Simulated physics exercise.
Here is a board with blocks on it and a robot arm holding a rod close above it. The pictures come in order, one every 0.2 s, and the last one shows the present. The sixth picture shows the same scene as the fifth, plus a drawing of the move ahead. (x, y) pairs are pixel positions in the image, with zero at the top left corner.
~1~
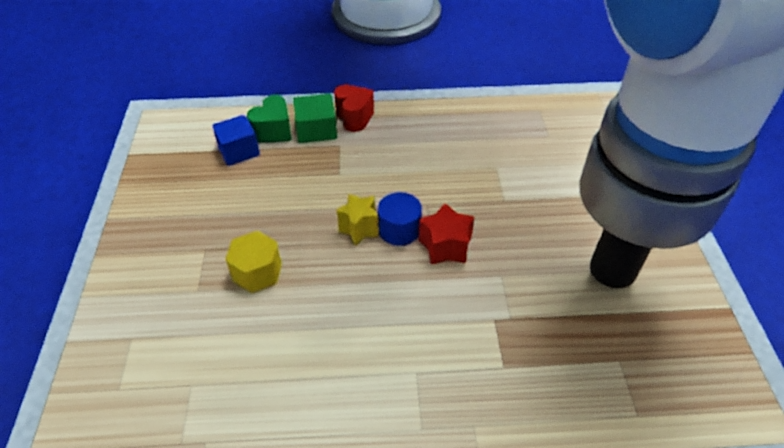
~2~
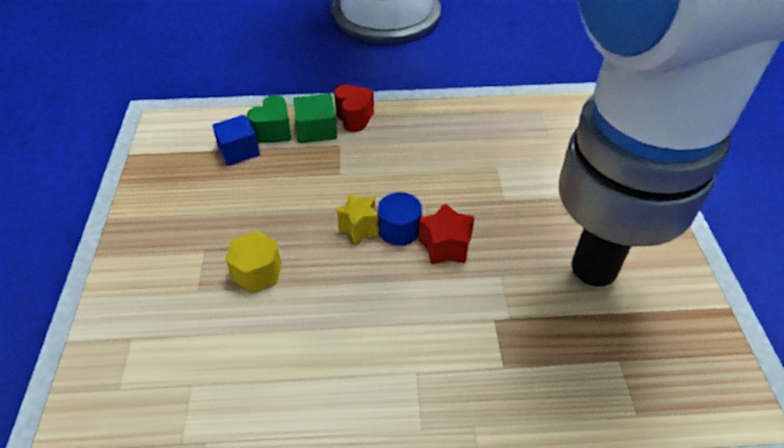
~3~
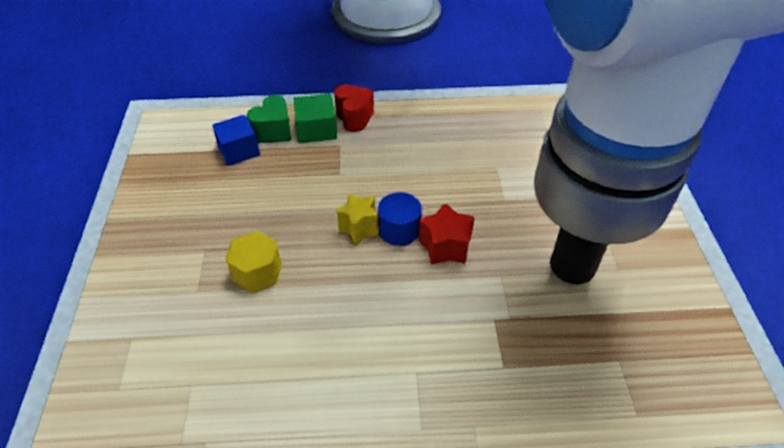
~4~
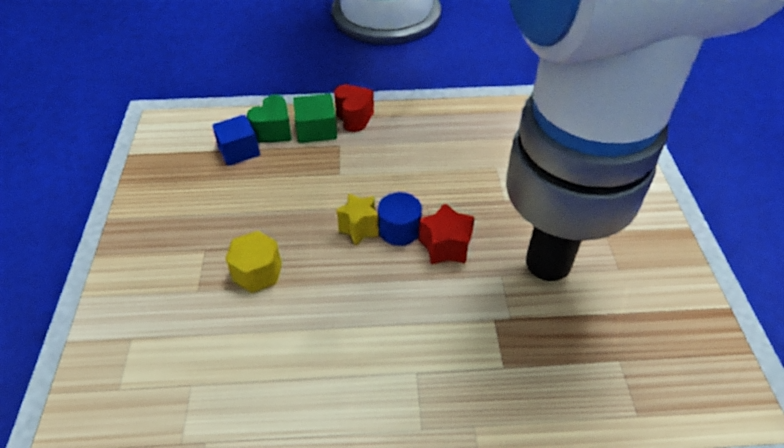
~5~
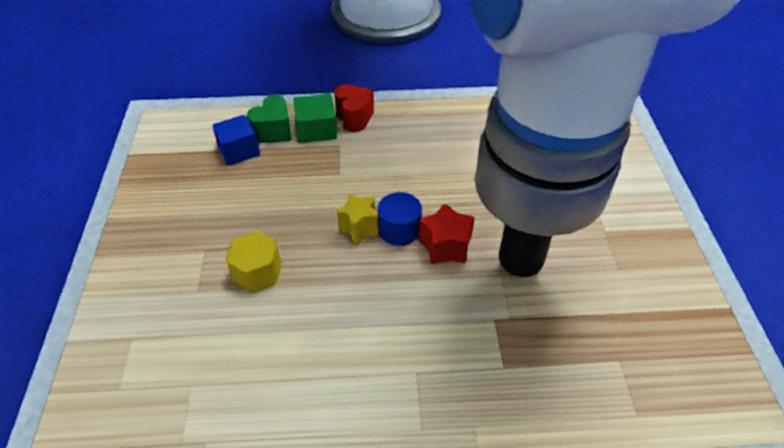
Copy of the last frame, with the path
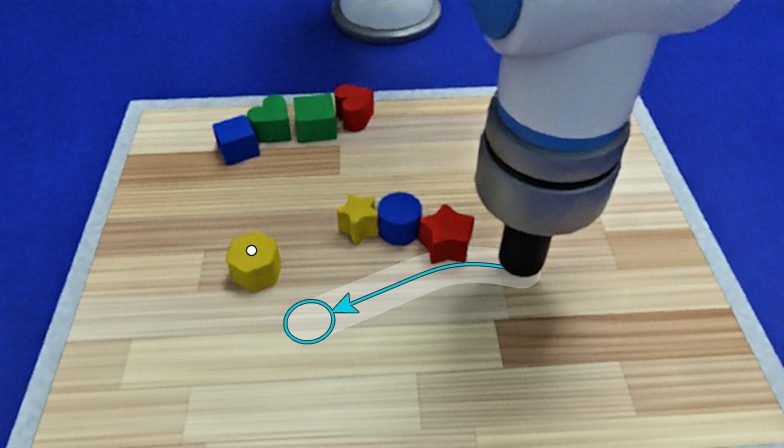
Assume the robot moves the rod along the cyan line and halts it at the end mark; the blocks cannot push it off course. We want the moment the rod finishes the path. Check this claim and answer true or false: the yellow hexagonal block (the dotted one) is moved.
The claim does not hold.
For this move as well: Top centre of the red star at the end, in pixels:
My best guess is (425, 217).
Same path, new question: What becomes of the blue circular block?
By the end it has moved.
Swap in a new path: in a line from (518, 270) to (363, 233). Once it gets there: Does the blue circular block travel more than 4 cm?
I believe so.
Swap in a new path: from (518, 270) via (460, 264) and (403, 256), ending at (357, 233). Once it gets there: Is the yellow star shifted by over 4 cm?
Final answer: No.
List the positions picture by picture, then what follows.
The first picture shows lower end of the rod at (613, 270), tops of blocks, yellow hexagonal block at (252, 250), yellow star at (358, 207), blue circular block at (400, 207), red star at (448, 224).
The second picture shows rod at (594, 268), blocks as before.
The third picture shows rod at (573, 266), blocks as before.
The fourth picture shows rod at (548, 263), blocks as before.
The fifth picture shows rod at (521, 259), yellow hexagonal block at (252, 250), yellow star at (358, 207), blue circular block at (400, 207), red star at (448, 224).
The drawn path runs from (518, 270) by way of (446, 267) and (380, 292) to (309, 321); the dot is on the yellow hexagonal block.
What follows on the original path. One third of the way, rod at (446, 257); blue circular block at (392, 199); red star at (429, 216), turned 50° clockwise.
Two thirds of the way, rod at (379, 282); yellow star at (355, 206); blue circular block at (390, 197); red star at (425, 217), turned 70° clockwise.
At the end, rod at (307, 311); yellow hexagonal block not moved; yellow star at (355, 206); blue circular block at (390, 197); red star at (425, 217), turned 70° clockwise.
